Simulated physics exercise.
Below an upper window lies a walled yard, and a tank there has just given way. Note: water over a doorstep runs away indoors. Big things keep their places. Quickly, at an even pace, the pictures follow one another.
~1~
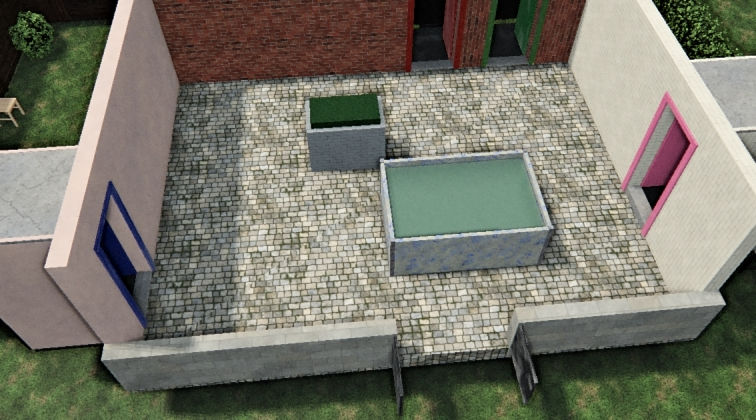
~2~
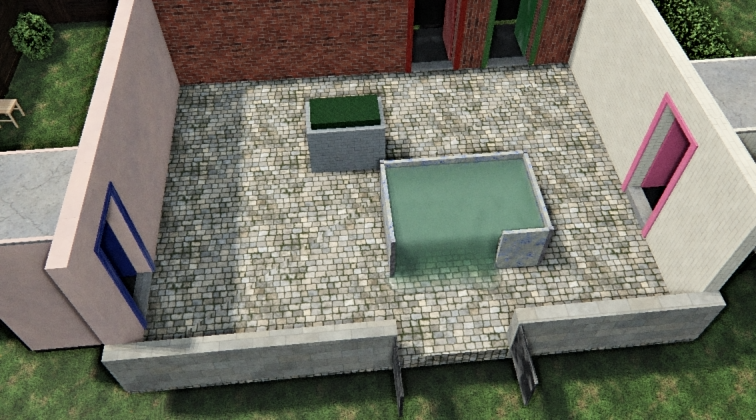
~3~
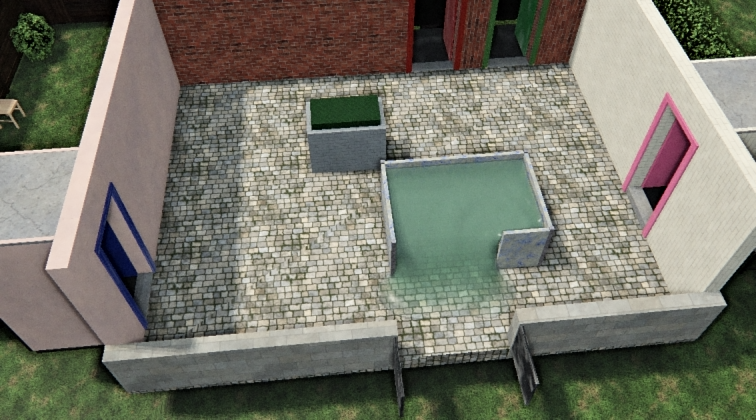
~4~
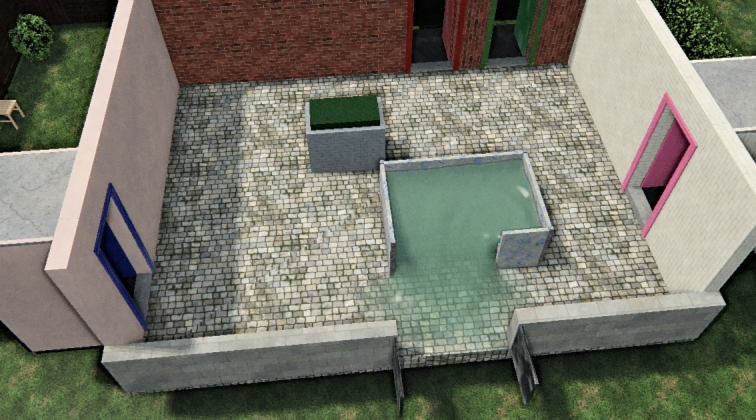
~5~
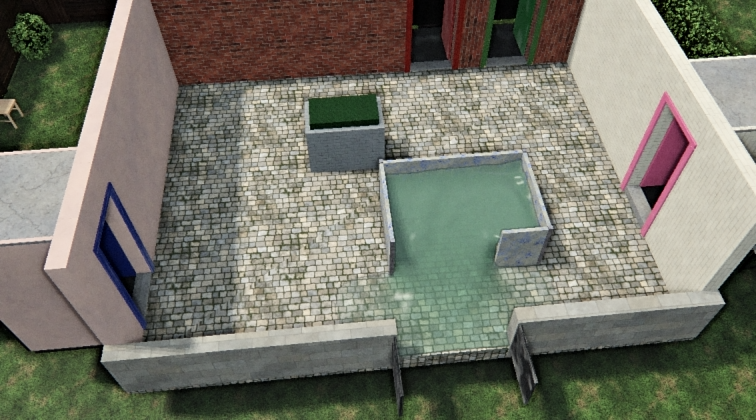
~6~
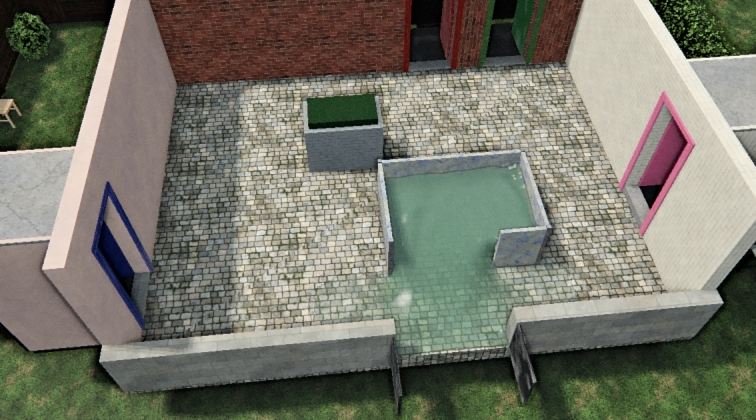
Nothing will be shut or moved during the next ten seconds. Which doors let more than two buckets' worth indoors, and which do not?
The green door does not; the blue door lets more through; the red door does not; the pink door does not.
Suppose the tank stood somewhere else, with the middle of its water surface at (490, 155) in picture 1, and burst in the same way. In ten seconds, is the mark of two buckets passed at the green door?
Green door: Exceeds the limit.
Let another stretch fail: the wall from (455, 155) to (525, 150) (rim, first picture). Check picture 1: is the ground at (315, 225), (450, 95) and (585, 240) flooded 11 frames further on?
As listed: Not flooded, covered, dry.
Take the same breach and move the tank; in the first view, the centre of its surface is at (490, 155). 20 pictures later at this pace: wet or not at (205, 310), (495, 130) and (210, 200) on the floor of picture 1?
In order: Submerged, untouched, untouched.
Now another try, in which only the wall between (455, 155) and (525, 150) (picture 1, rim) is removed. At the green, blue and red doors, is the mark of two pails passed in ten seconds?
Briefly, the green one crosses the line, the blue one remains below the line, and the red one crosses the line.
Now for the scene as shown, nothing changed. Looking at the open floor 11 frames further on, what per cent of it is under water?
That works out at 25 %.
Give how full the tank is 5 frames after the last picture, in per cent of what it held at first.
That comes to about 48 per cent.
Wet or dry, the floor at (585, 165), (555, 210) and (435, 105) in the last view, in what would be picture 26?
In that order the points end up soaked, high and dry and high and dry.
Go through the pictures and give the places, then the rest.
Still water in the open tank at (462, 197), in the first frame.
Water pours out at (445, 260) and has run to (498, 279), in the second frame.
The front is at (505, 305), out from the gap at (446, 261), in the third frame.
The front is at a hidden place, out from the gap at (445, 262), in the fourth frame.
The front is at a hidden place, out from the gap at (444, 262), in the fifth frame.
The front is at a hidden place, out from the gap at (443, 261), in the sixth frame.
A moment on, water covers 15 % of the floor; the green door not reached, the blue door not reached, the red door not reached, the pink door not reached.
Next, water covers 25 % of the floor; the green door not reached, the blue door not reached, the red door not reached, the pink door wet at the sill, nothing in.
Then, water covers 30 % of the floor; the green door not reached, the blue door over two buckets in, the red door not reached, the pink door wet at the sill, nothing in.
Later, water covers 45 % of the floor; the green door not reached, the blue door over two buckets in, the red door not reached, the pink door wet at the sill, nothing in.
In the end, water covers 55 % of the floor; the green door not reached, the blue door far over two buckets in, the red door not reached, the pink door wet at the sill, nothing in.
